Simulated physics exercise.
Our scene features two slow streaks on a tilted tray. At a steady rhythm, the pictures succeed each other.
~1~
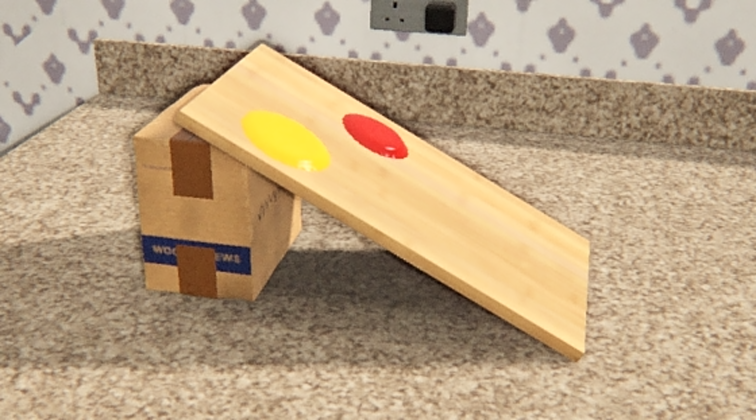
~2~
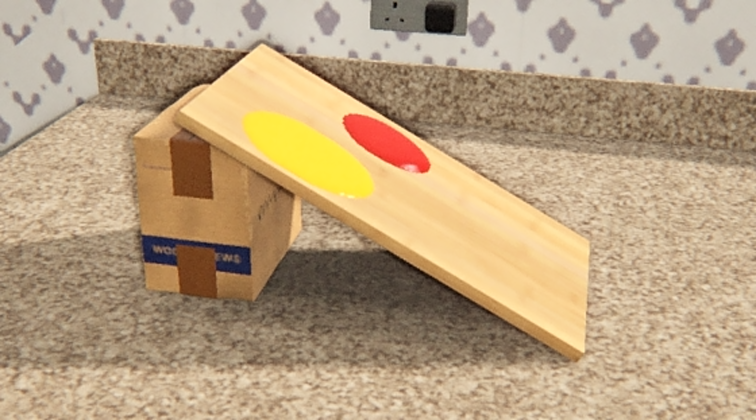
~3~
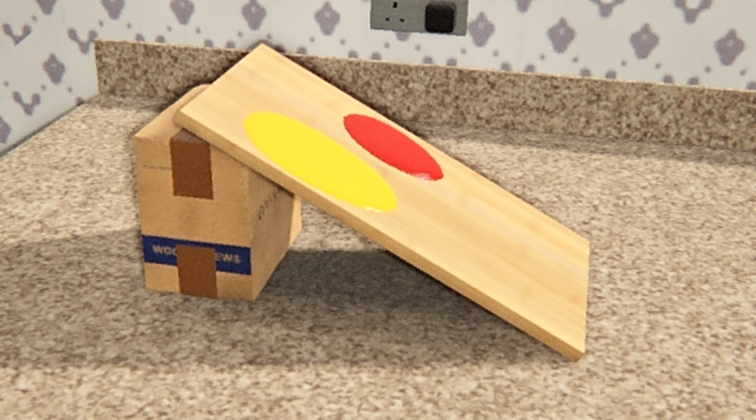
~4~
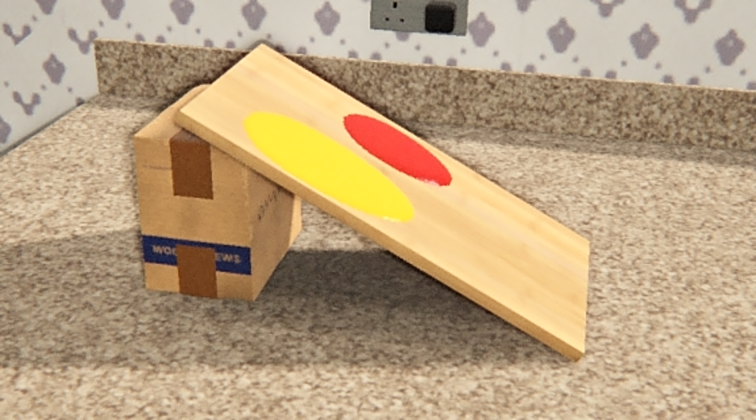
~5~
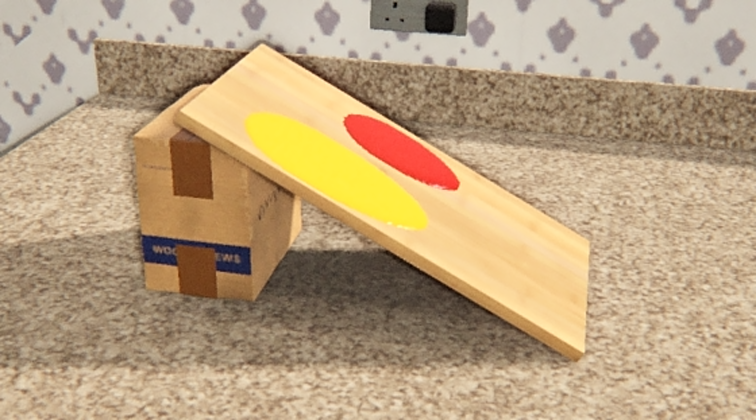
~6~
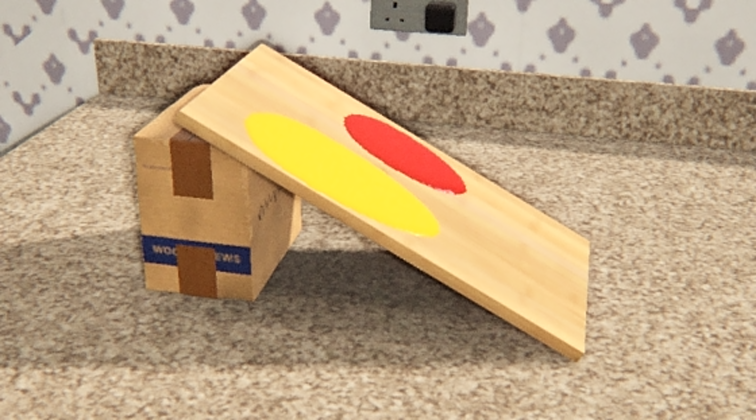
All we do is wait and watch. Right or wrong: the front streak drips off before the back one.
Right.
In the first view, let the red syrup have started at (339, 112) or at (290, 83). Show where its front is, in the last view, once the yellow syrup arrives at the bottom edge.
First near (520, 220), then near (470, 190).
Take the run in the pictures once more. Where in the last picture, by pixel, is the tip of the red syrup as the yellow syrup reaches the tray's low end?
The leading point sits close to (546, 237) in the last view.
Shortly, the yellow syrup is three quarters of the way down; the red syrup is three quarters of the way down.
Then, the yellow syrup is close to the edge; the red syrup is three quarters of the way down.
At the finish, the yellow syrup is at the low edge; the red syrup is close to the edge.
